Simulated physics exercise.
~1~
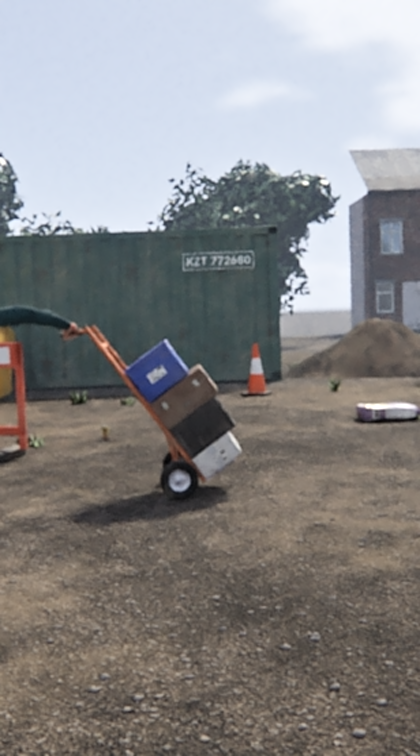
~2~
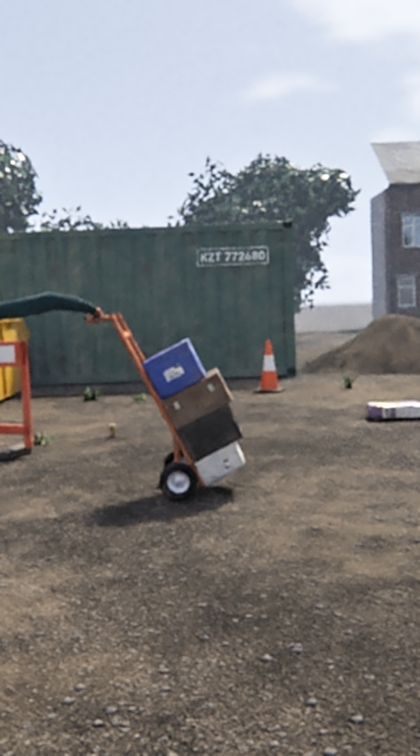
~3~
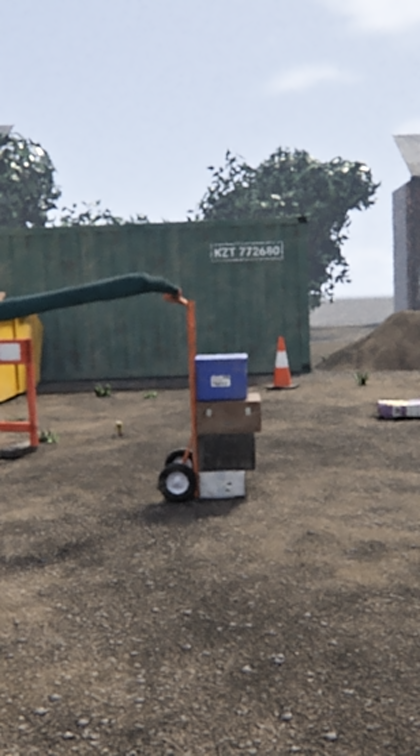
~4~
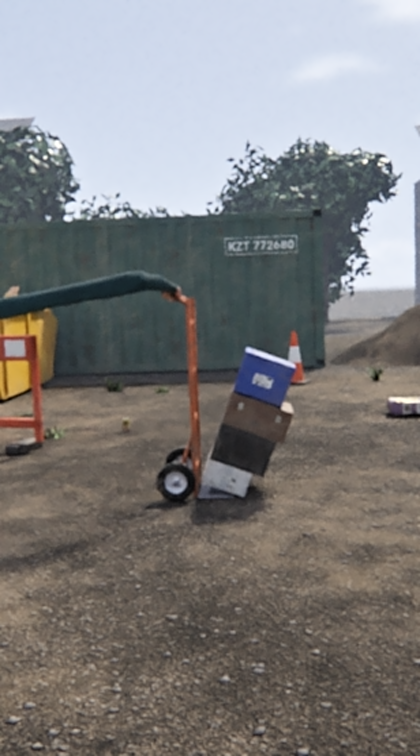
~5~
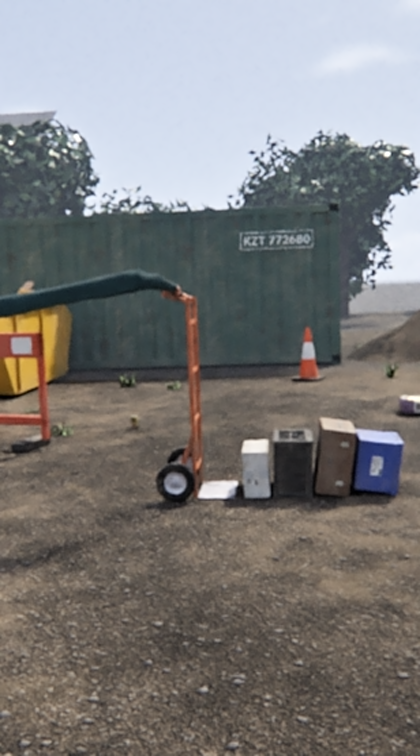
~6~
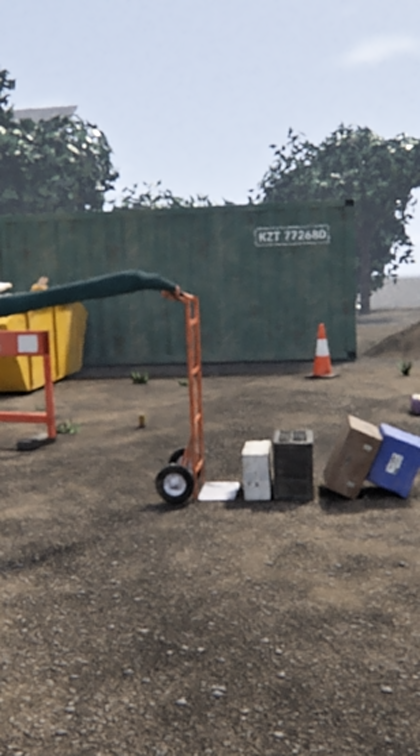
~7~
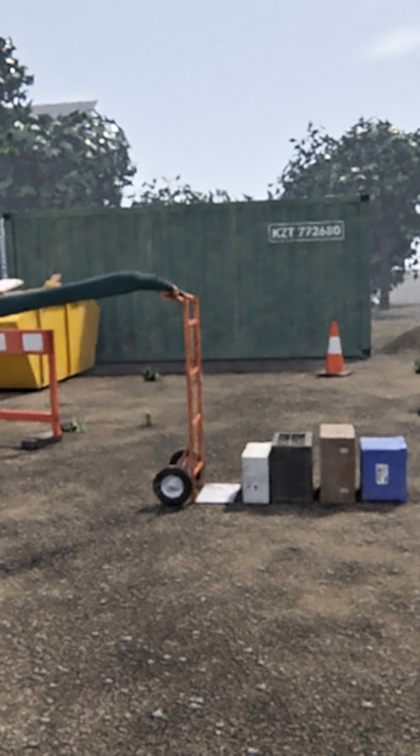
Green-sleeved arm tipping an orange hand truck upright, its four stacked boxes toppling forward and ending in a row on the dirt.
